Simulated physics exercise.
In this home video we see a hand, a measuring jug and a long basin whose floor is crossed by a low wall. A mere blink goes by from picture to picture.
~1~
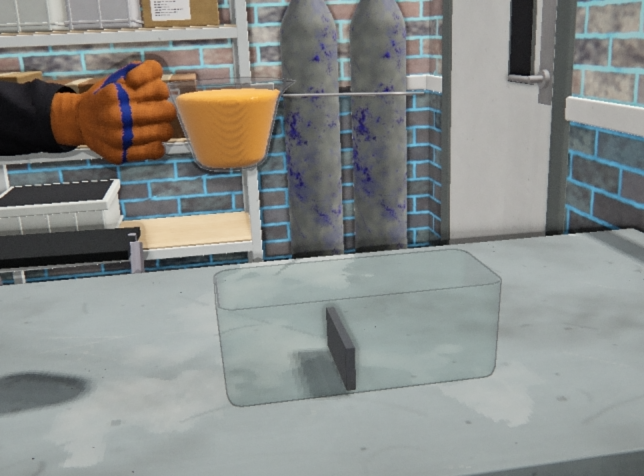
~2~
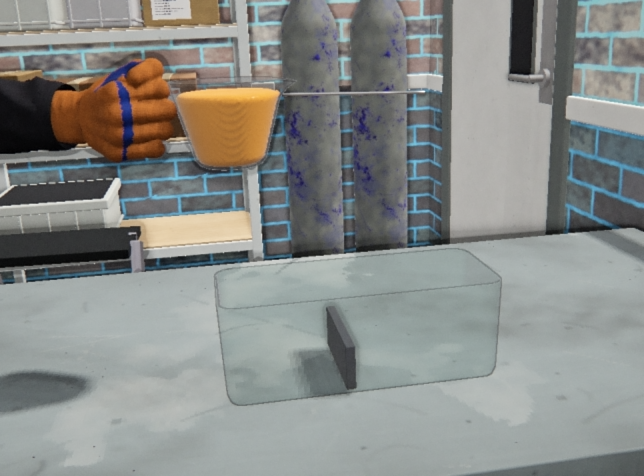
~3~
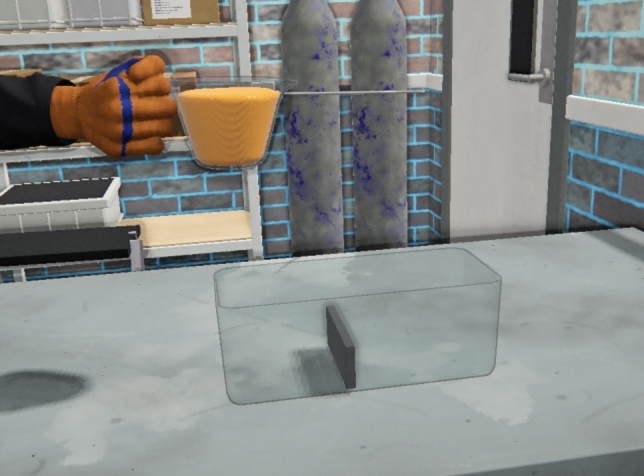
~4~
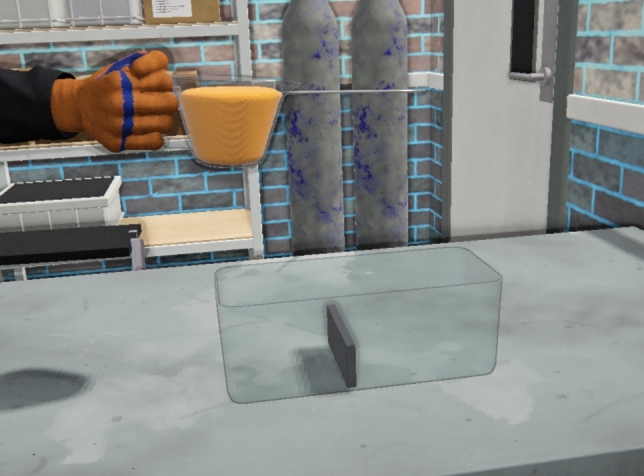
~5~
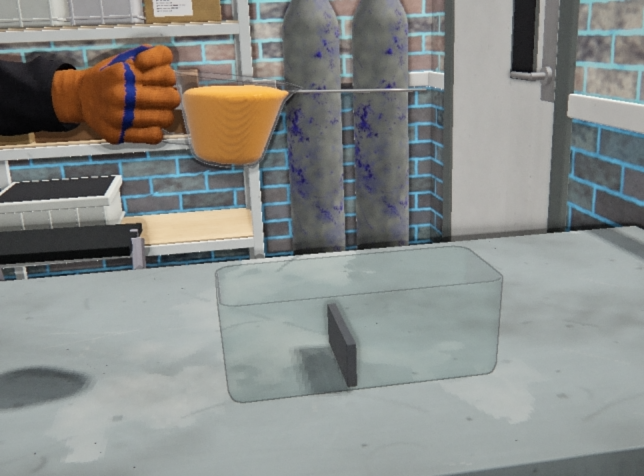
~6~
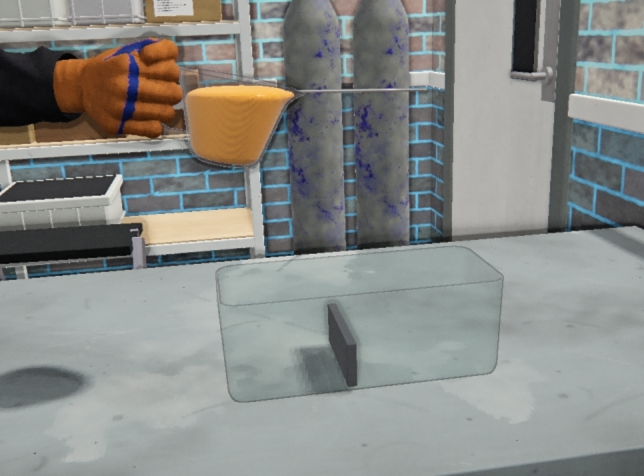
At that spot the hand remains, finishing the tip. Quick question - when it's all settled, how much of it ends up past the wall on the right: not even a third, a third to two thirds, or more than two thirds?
Once it settles, the part right of the wall is beyond two thirds, I'd say.
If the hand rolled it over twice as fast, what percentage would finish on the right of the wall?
Roughly 50 in a hundred.
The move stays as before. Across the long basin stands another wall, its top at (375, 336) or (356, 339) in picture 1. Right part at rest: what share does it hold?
About 25 per cent, then about 60 per cent.
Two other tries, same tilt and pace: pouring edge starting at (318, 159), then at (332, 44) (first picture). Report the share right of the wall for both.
Roughly 75 % and 95 %.
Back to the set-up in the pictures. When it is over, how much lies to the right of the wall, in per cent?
Share approx. 80 %.
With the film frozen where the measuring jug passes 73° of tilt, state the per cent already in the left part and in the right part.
So the left part has 0 percent, while the right part has 15.
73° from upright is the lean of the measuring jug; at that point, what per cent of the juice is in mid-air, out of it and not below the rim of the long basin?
It's about 35 per cent.
A moment on, the measuring jug is tipped part way and 49 per cent is still to pour, 0 is left of the wall and 17 right of it.
Next, the measuring jug is tipped right over and 1 per cent is still to pour, 13 is left of the wall and 78 right of it.
Then the measuring jug is tipped right over and 0 per cent is still to pour, 20 is left of the wall and 78 right of it.
Later the measuring jug is tipped right over and 0 per cent is still to pour, 20 is left of the wall and 78 right of it.
Finally, 20 per cent lies left of the wall, 78 right of it and 2 outside.
